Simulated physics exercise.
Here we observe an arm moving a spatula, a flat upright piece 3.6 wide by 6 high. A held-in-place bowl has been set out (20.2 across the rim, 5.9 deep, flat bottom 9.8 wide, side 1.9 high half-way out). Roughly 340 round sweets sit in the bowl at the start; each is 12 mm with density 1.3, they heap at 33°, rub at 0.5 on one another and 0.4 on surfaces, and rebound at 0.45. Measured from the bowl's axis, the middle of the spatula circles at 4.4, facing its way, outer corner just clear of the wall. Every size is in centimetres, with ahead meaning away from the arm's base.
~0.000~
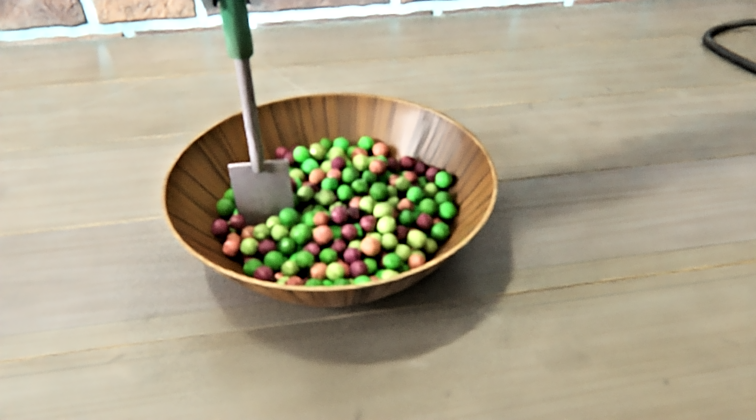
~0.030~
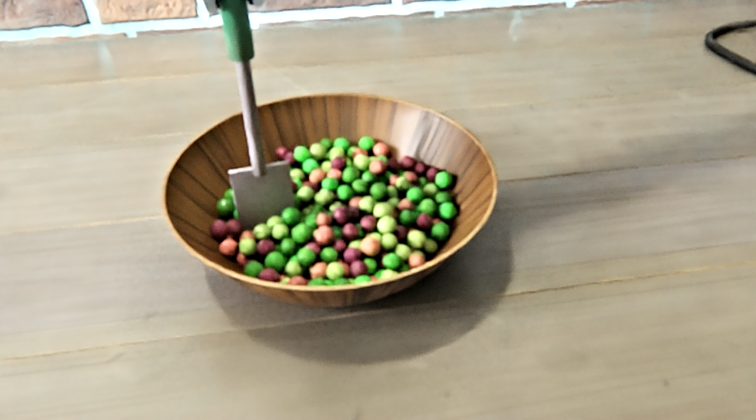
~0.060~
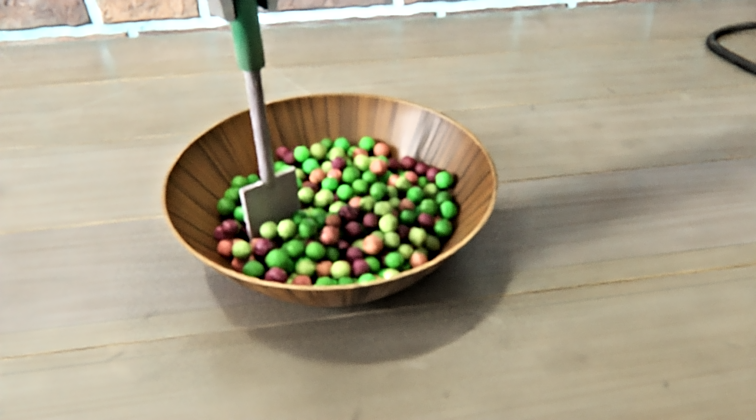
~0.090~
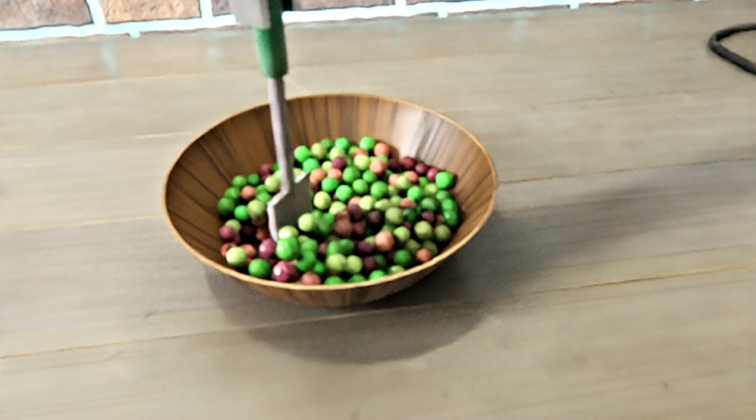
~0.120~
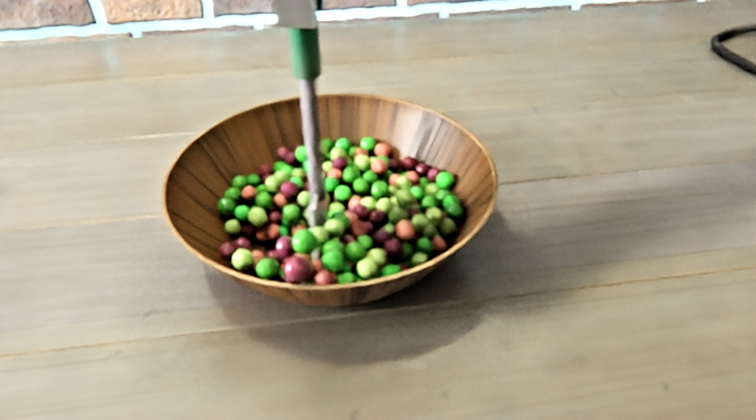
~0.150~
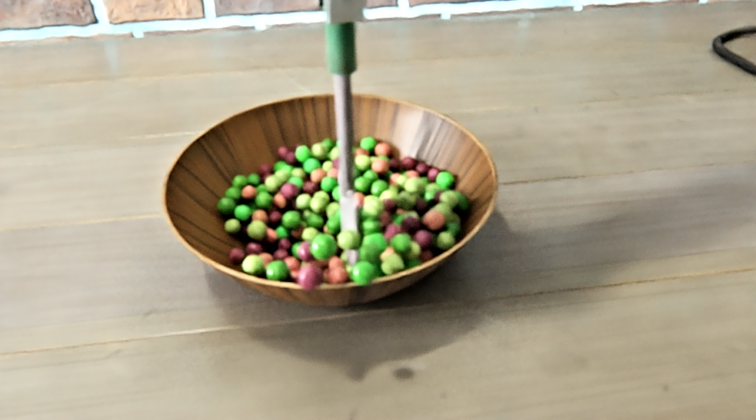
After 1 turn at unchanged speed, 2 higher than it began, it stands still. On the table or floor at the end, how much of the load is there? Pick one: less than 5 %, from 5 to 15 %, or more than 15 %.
From 5 to 15 %.
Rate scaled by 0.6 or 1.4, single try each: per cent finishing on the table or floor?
Roughly 0 and 25 per cent.
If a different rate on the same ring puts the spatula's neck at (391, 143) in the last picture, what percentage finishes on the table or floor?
Close to 25 in a hundred.
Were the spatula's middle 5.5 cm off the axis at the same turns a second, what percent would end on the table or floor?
In that case some 10 %.
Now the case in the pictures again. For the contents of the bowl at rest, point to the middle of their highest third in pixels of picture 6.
Close to (304, 188).
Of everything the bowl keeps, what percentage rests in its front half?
About 45 %.
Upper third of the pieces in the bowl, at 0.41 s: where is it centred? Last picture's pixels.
I'd point to about (288, 146).
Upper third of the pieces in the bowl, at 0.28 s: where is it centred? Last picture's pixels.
About (417, 148).
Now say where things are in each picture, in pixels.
In the first picture, spatula neck at (255, 142), 0° round; upper third of the load around (342, 202), from x 220 to 445, top at y 145; 335 in the bowl.
In the second picture, spatula neck at (256, 145), 9° round; upper third of the load around (339, 205), from x 220 to 445, top at y 145.
In the third picture, spatula neck at (265, 157), 30° round; upper third of the load around (333, 214), from x 225 to 450, top at y 145.
In the fourth picture, spatula neck at (286, 166), 53° round; upper third of the load around (339, 220), from x 225 to 450, top at y 145.
In the fifth picture, spatula neck at (315, 168), 76° round; upper third of the load around (355, 223), from x 225 to 455, top at y 145.
In the sixth picture, spatula neck at (347, 164), 98° round; upper third of the load around (379, 223), from x 225 to 460, top at y 145; 333 in the bowl, 2 in flight or on the tool.
By 0.28 s, 197° round, highest piece 8 above the table; 324 in the bowl, 6 on the table or floor, 5 in flight or on the tool.
By 0.41 s, 296° round, highest piece 8 above the table; 308 in the bowl, 18 on the table or floor, 9 in flight or on the tool.
By 0.68 s, 0° round, highest piece 5 above the table; 301 in the bowl, 34 on the table or floor.
By 1.38 s, 0° round, highest piece 5 above the table; 301 in the bowl, 34 on the table or floor.
Final count, 301 in the bowl, 34 on the table or floor. That is 10 % on the table or floor.
